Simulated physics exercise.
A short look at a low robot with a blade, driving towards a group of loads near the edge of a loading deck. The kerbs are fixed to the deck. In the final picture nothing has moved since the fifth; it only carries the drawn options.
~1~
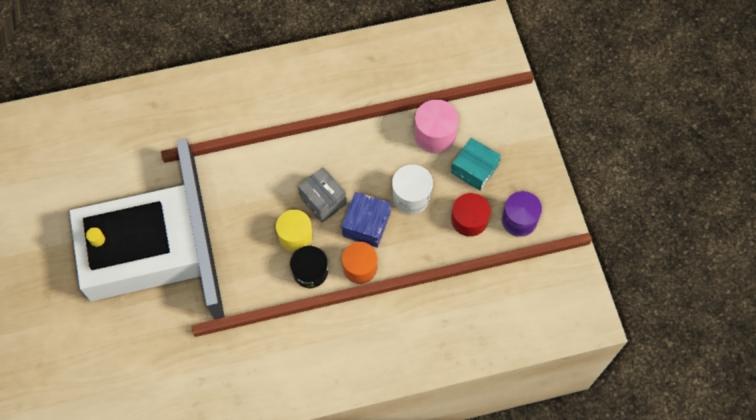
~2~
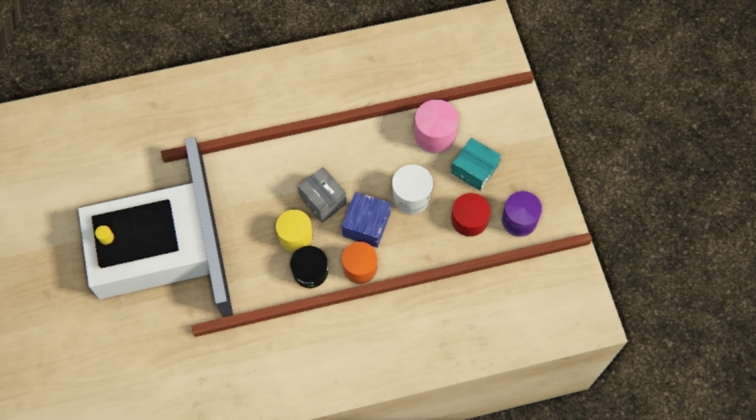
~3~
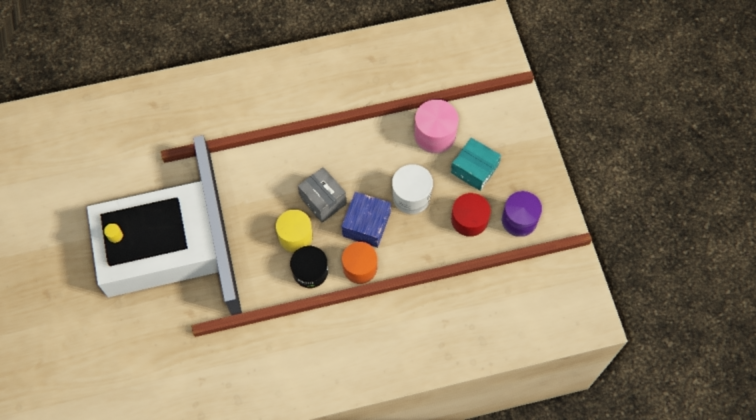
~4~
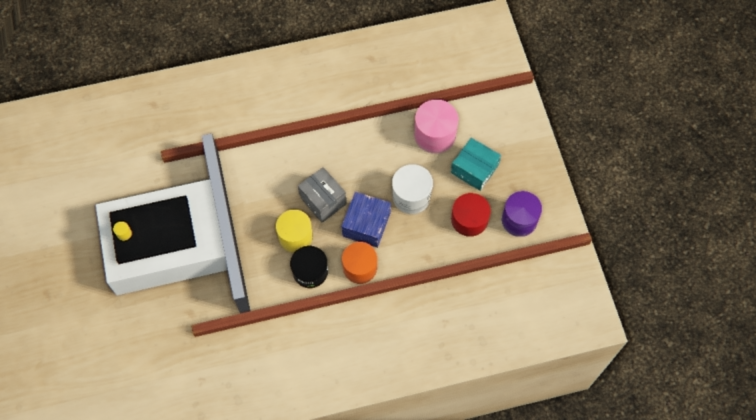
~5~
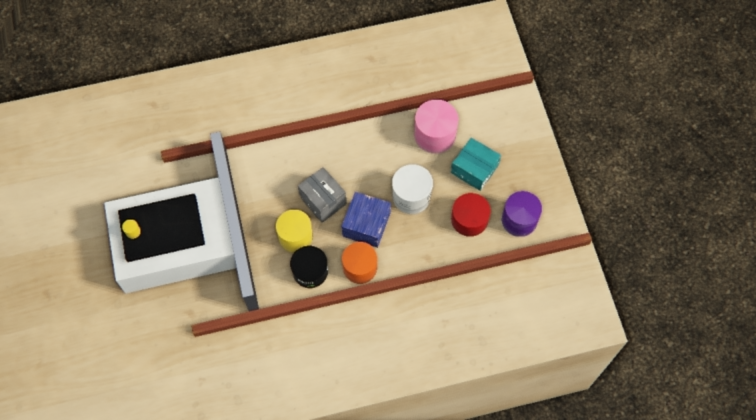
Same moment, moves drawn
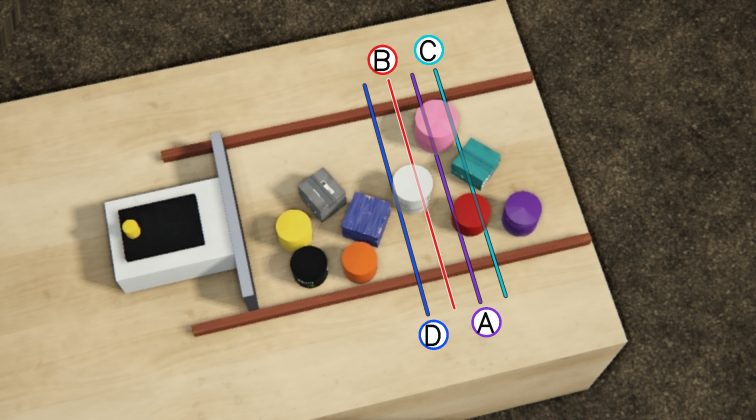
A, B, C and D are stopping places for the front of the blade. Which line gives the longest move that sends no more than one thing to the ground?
At C, and not beyond.
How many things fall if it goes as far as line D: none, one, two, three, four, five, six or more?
By then, none.
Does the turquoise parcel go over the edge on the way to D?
By then, no.
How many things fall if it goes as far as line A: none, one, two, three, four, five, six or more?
In all, none.
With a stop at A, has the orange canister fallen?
No.
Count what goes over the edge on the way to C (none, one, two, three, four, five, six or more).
In all, none.
On the copy, A at (445, 183); B at (420, 188); C at (469, 177); D at (395, 194).
On C. First, robot (255, 206); orange canister (392, 260); black pail (357, 258).
Then, robot (340, 187); purple canister (529, 214); turquoise parcel (502, 156).
Finally, robot (406, 172); purple canister (575, 216); turquoise parcel (543, 147); none fallen.
By contrast, A is within the limit but short; B is within the limit but short; D is within the limit but short.
